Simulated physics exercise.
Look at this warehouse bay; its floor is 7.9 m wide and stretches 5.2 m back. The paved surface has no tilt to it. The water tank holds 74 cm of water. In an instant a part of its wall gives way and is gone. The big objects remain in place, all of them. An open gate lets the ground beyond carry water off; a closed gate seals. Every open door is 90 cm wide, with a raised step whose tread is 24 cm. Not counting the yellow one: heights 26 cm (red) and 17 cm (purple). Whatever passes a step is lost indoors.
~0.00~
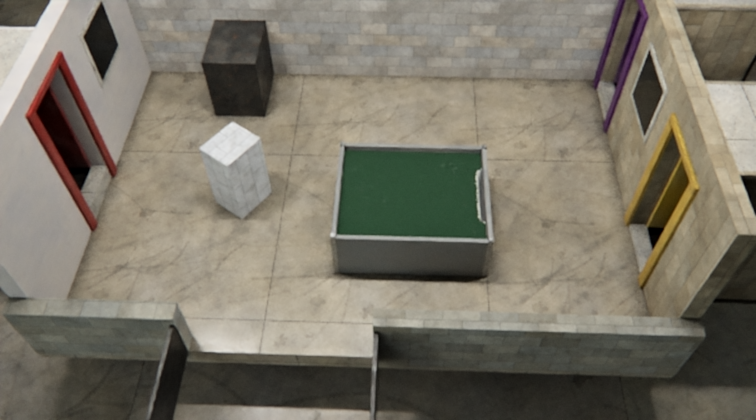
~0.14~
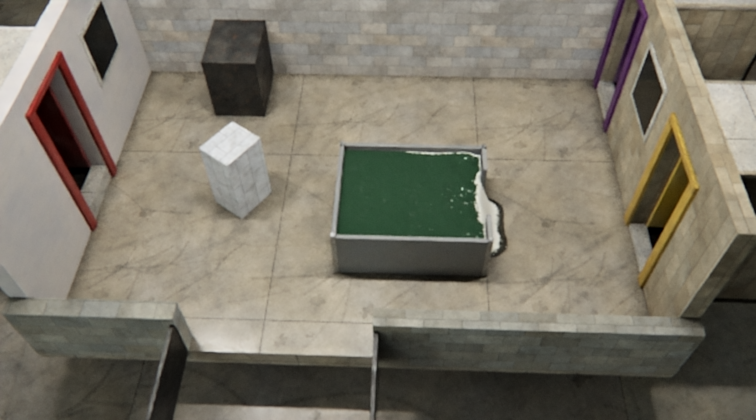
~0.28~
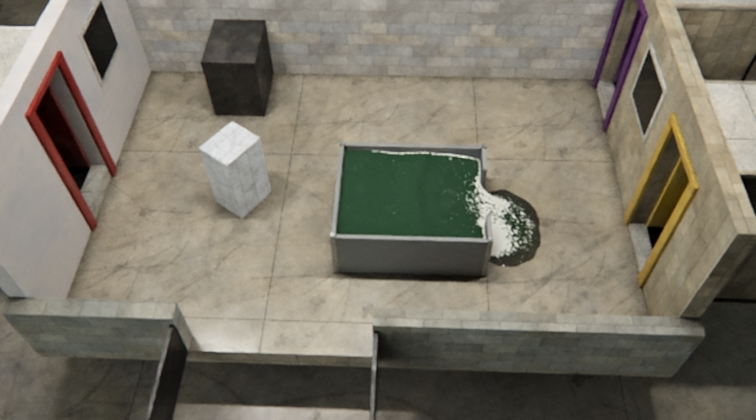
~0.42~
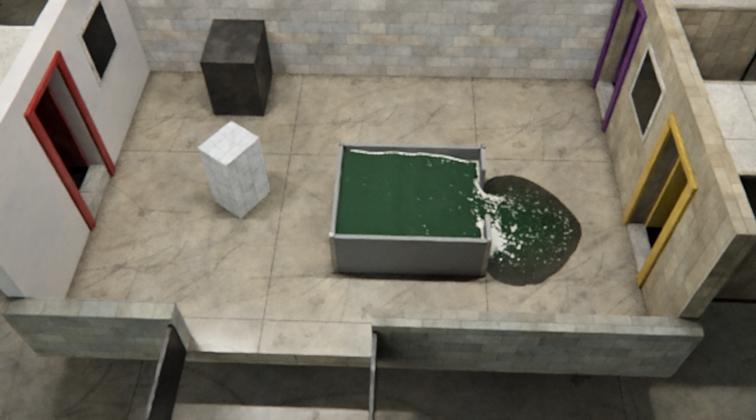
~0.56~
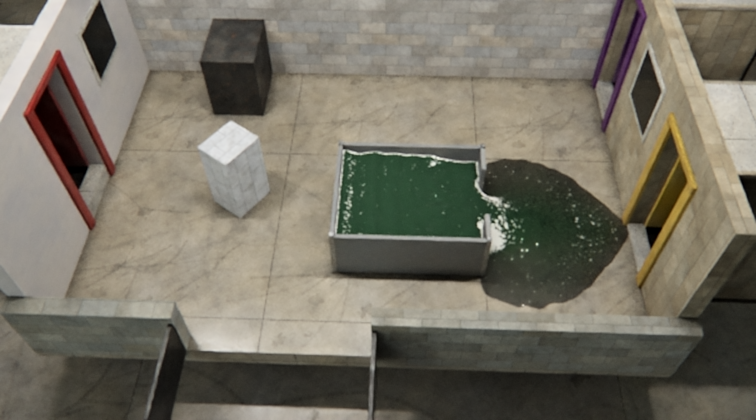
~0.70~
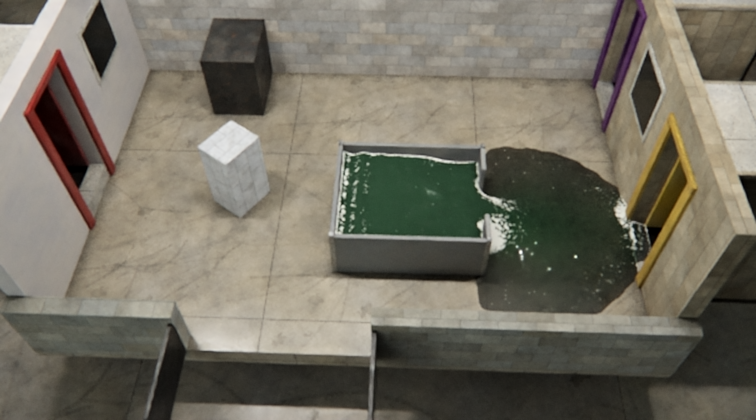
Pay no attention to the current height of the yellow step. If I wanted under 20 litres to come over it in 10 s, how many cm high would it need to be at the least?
It would need to be about 29 cm high.
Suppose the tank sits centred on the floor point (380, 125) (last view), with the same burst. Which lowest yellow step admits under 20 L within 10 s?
I'd put it at close to 9.0 cm.
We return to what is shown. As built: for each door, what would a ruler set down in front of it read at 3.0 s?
Reading in centimetres: Yellow = 21, red = 0, purple = 14.
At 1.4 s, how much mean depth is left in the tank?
Some 49 cm.
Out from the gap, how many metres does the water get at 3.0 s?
I make it some 3.8 m.
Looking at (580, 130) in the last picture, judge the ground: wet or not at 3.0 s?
I'd say that place has got wet.
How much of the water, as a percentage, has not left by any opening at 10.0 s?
Close to 72 per cent is still present.
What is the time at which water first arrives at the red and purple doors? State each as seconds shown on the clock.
Red door 8.0 seconds, purple door 1.4 seconds.
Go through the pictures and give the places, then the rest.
The first picture shows the water tank at (412, 193) is whole and still, 74 cm deep; the yellow door at (657, 208) is dry.
In the second picture, the gap is at (480, 217), the front 0.3 m out at (502, 245); the back of the water tank holds 74 cm.
In the third picture, the gap is at (480, 217), the front 0.8 m out at (535, 243); the back of the water tank holds 74 cm.
In the fourth picture, water pours out at (479, 217) and has run 1.4 m, to (574, 237); about 7 cm deep outside, 74 cm at the back.
In the fifth picture, water pours out at (479, 217) and has run 2.1 m, to (620, 238); about 5 cm deep outside, 67 cm at the back.
In the sixth picture, the front is at (645, 234), 2.4 m from the gap at (479, 217); 5.0 m2 of floor is wet, 62 cm left at the back; water is at the yellow door at (655, 208).
After 1.4 s water covers 20 % of the floor, deepest (32 cm) near (495, 231); 16 cm at the yellow door, 90 litres in over its 5 cm step.
After 3.0 s water covers 30 % of the floor, deepest (24 cm) near (588, 92); 21 cm at the yellow door, 325 litres in over its 5 cm step.
After 10.0 s water covers 90 % of the floor, deepest (8 cm) near (630, 348); 7 cm at the yellow door, 562 litres in over its 5 cm step.
At the yellow door as built, the water arrived by 0.7 s and peaked near 23 cm at 2.4 s.
Run again over the same 10 s with other heights there, 34 litres in over 26.5 cm, 0 litres over 36 cm. The limit of 20 litres is kept from about 29 cm up.
